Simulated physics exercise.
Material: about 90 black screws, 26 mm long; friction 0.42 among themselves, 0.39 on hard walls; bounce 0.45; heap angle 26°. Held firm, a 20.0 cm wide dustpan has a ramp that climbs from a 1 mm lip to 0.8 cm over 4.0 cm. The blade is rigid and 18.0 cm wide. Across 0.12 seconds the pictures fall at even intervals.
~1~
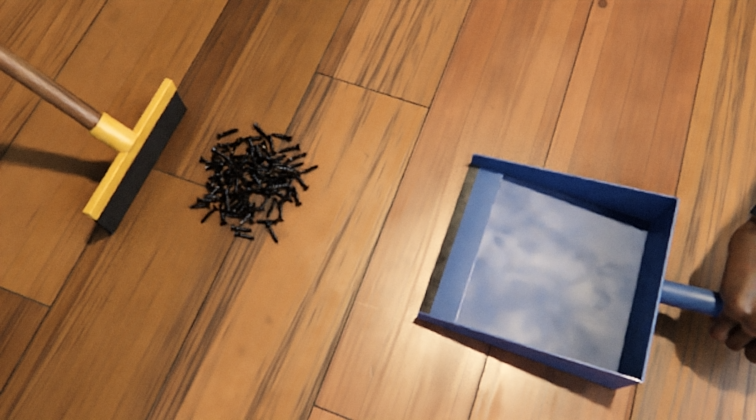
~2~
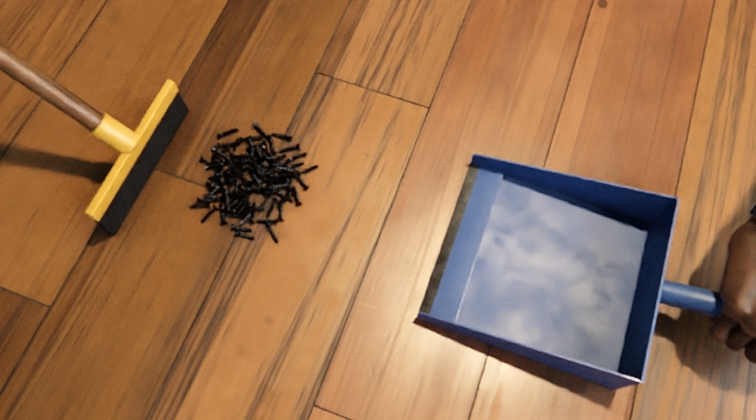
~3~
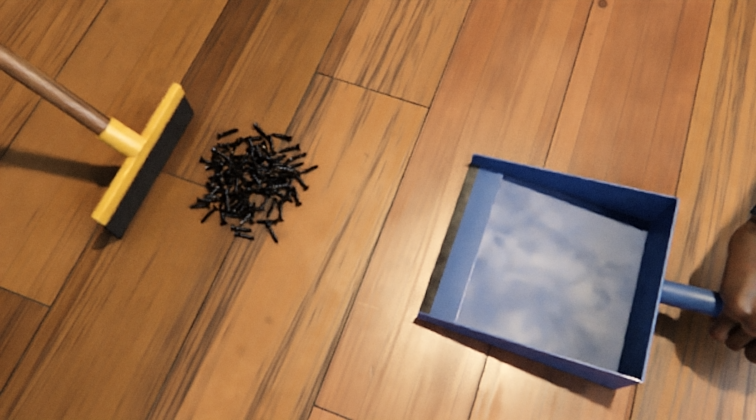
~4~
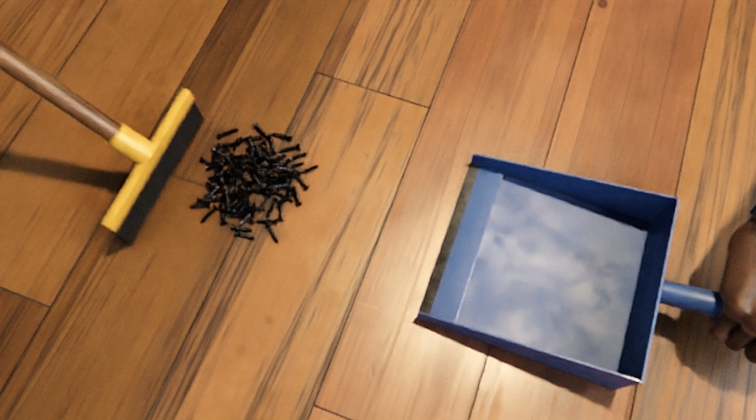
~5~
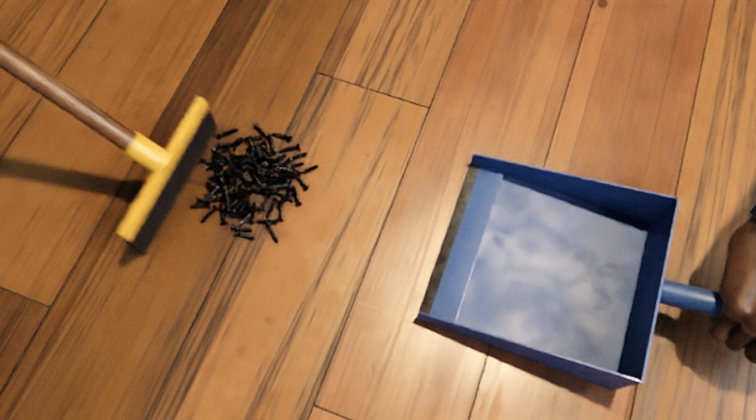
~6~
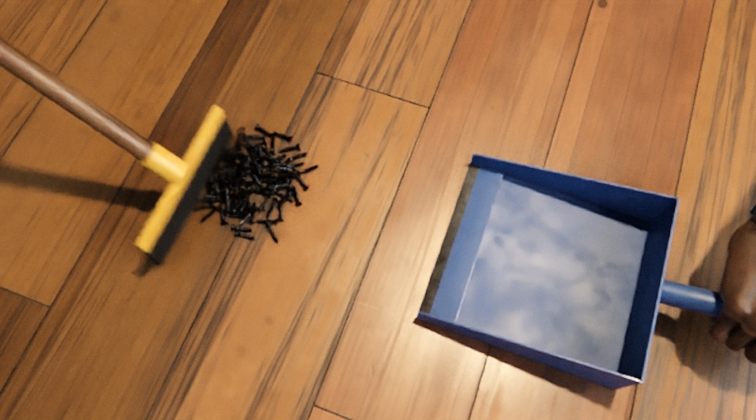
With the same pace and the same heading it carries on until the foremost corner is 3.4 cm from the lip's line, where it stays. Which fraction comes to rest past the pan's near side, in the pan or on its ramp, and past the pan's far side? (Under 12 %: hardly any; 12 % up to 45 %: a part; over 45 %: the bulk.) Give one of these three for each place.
Near side: A part; pan: A part; far side: Hardly any.
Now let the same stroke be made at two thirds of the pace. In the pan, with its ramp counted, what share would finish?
It would come to roughly 15 percent.
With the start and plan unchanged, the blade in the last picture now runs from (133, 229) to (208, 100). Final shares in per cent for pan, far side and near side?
Pan 35; far 0; near 10.
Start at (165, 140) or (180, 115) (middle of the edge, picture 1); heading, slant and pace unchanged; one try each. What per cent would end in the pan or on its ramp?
First try about 50 per cent, second about 55 per cent.
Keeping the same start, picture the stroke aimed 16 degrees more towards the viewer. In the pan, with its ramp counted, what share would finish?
Roughly 0 percent.
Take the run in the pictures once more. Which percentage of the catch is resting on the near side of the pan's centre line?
Around 100 percent.
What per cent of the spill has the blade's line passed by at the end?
My guess is close to 30 per cent.
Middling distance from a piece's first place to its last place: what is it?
The figure is about 26 cm.
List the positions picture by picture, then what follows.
In the first picture, blade from (93, 214) to (170, 87), moved 0.0 cm, 0 of the pieces shifted so far; middle of the pieces at (250, 185); pan at (555, 274).
In the second picture, blade from (95, 215) to (172, 89), moved 0.3 cm, 0 of the pieces shifted so far; middle of the pieces at (250, 185).
In the third picture, blade from (101, 219) to (178, 92), moved 1.2 cm, 0 of the pieces shifted so far; middle of the pieces at (250, 185).
In the fourth picture, blade from (112, 226) to (188, 97), moved 2.6 cm, 0 of the pieces shifted so far; middle of the pieces at (250, 185).
In the fifth picture, blade from (127, 236) to (202, 105), moved 4.7 cm, 0 of the pieces shifted so far; middle of the pieces at (250, 185).
In the sixth picture, blade from (145, 247) to (219, 115), moved 7.2 cm, 18 of the pieces shifted so far; middle of the pieces at (250, 185); pan at (555, 274).
Then, 0.13 s after the last picture, middle of the blade 15 cm from the lip; 0 % over the lip, far side 0 %, near side 5 %.
Then, 0.22 s after the last picture, middle of the blade 6 cm from the lip; 0 % over the lip, far side 0 %, near side 15 %.
Then, 0.44 s after the last picture, middle of the blade 4 cm from the lip; 30 % over the lip, far side 5 %, near side 15 %.
In the end, near side 15 %, pan 30 %, far side 5 %, in front of the lip or behind the blade 50 %.
